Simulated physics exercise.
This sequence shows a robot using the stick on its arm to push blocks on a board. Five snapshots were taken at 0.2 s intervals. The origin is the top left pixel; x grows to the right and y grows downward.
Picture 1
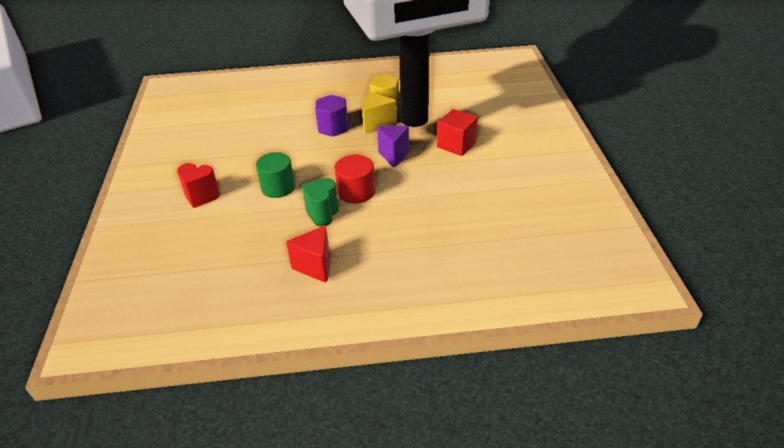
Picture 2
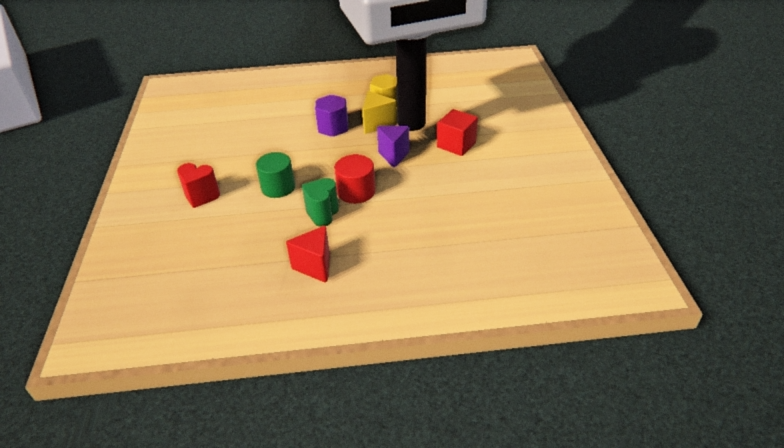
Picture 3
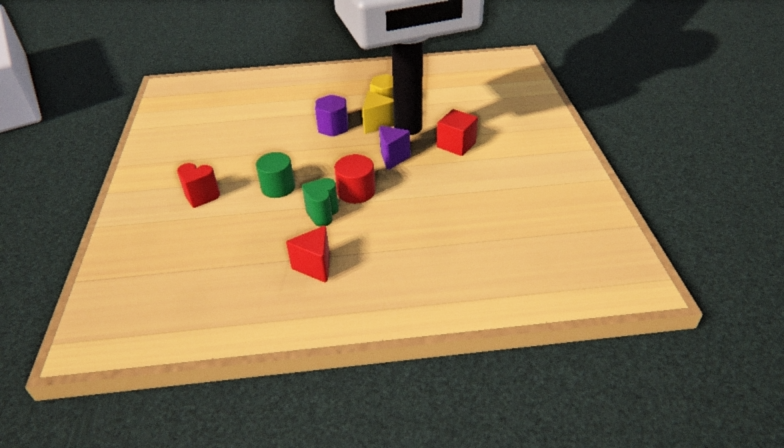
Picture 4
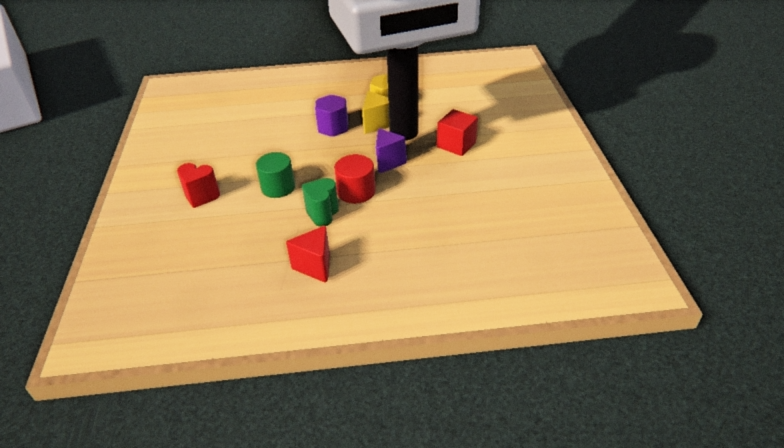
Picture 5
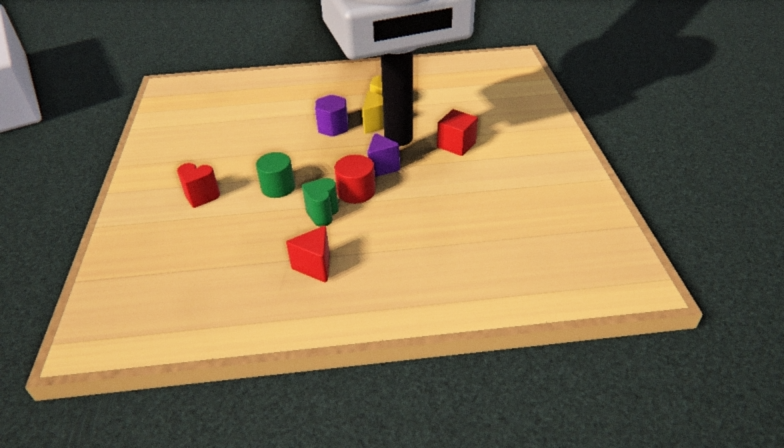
On a wooden board scattered with colored blocks, a robot arm's black stick moved slightly toward the viewer and left, nudging the purple triangular block a short way toward the red disc.
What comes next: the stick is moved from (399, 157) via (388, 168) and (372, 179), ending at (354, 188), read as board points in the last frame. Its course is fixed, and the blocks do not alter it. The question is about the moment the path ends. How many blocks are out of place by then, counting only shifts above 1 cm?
I count three at least.
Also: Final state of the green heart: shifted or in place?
That block is shifted.
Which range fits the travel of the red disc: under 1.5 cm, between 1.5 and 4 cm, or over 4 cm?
The red disc ends up a moderate distance away, 1.5 to 4 cm.
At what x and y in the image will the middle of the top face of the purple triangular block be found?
I'd say the purple triangular block ends with its top centre at (329, 153).
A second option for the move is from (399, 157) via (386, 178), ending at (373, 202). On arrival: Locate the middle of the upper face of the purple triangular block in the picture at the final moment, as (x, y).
So, by the moment the path ends, you'll find the top centre of the purple triangular block at (355, 152).
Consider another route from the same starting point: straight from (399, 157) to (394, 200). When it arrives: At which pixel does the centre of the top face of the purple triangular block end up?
The middle of its top is at (369, 153).
The first path, step by step. Halfway along, stick (379, 155); green heart (316, 192), turned 15° clockwise; red disc (339, 171); purple triangular block (353, 154), turned 40° clockwise.
At the end, stick (352, 169); green heart (312, 198), turned 25° clockwise; red disc (322, 177); purple triangular block (329, 153), turned 65° clockwise; red square piece unmoved.
